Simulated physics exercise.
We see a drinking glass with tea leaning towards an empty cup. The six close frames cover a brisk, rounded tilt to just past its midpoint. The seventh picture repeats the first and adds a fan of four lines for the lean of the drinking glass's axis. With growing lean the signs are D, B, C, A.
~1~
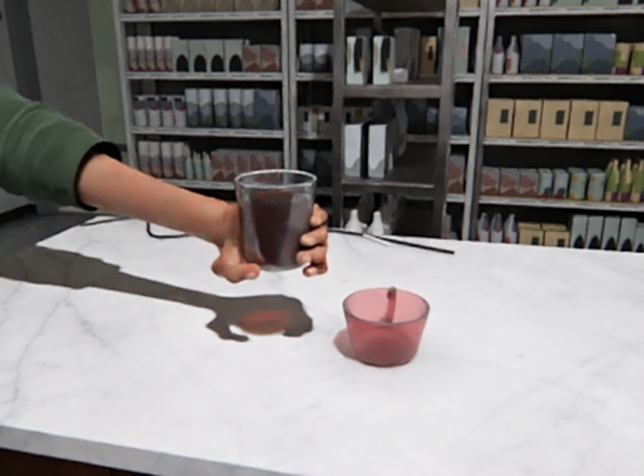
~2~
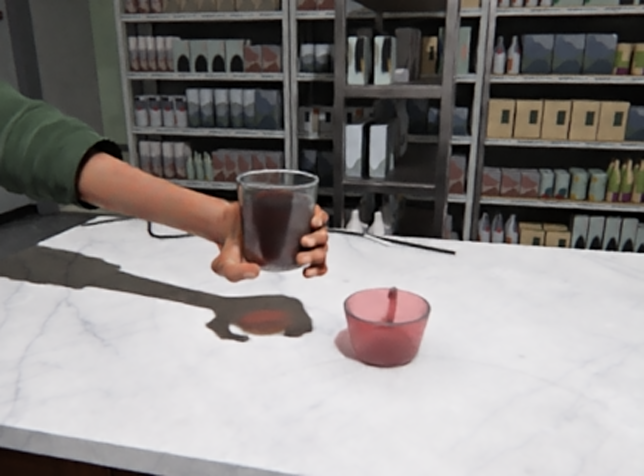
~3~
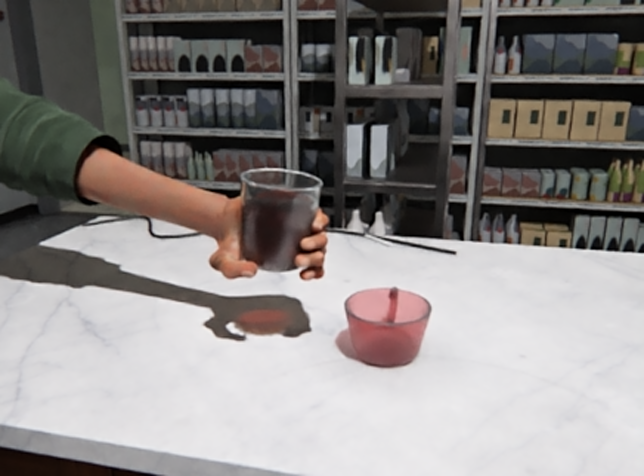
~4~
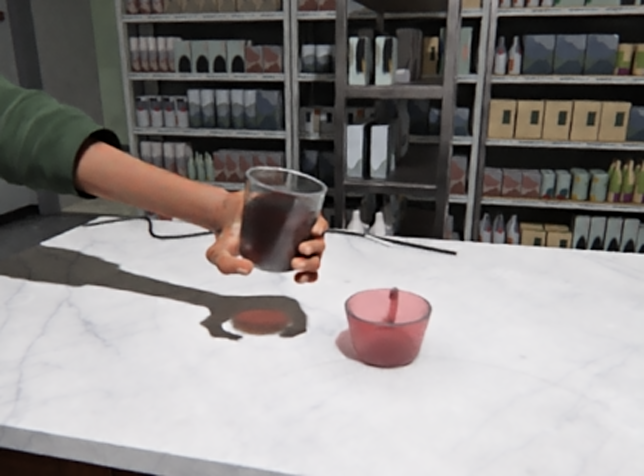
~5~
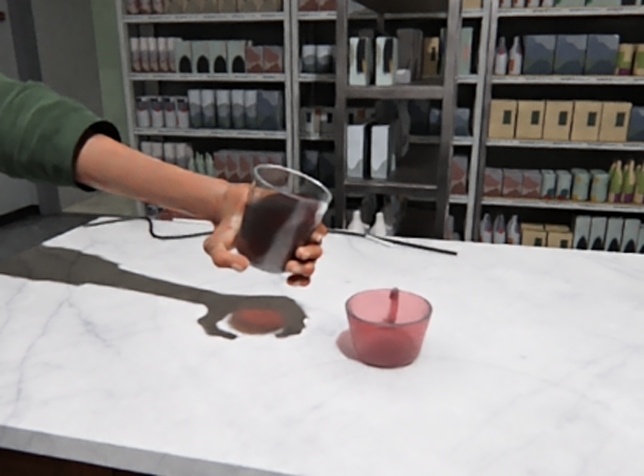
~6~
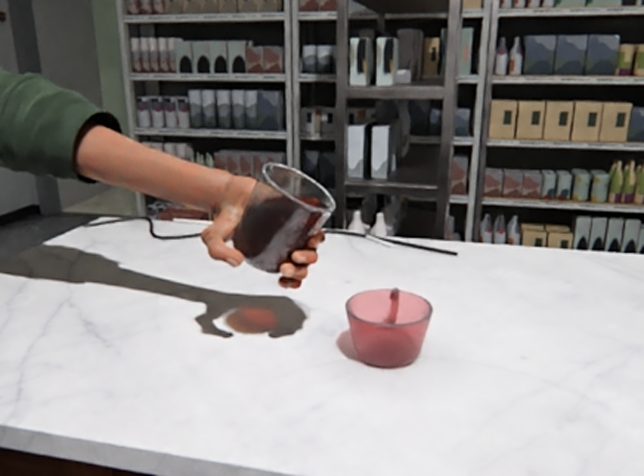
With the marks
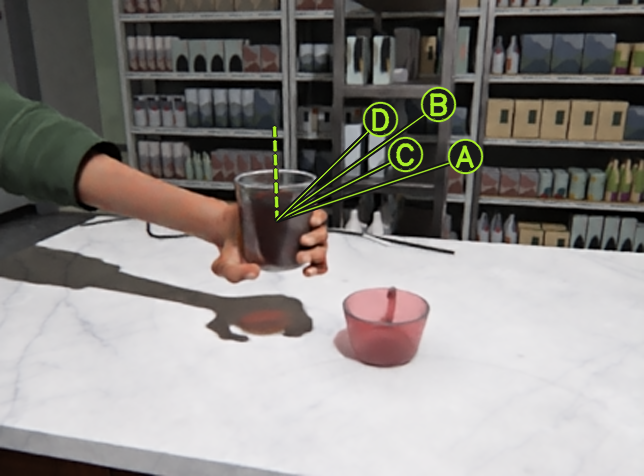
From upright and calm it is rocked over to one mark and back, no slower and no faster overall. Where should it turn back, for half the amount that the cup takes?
I would pick tilt A.
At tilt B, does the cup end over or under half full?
Under half.
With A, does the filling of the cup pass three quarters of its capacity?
No, less.
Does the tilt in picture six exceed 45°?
No, it does not.
On the marked copy, A at (449, 163); B at (425, 114); C at (390, 162); D at (368, 131).
Choosing A, the cup ends with about 51 % of what it can hold.
Choosing B, the cup ends with about 19 % of what it can hold; 3 % of the tea is spilt.
Choosing C, the cup ends with about 33 % of what it can hold.
Choosing D, the cup ends with about 8 % of what it can hold; 3 % of the tea is spilt.
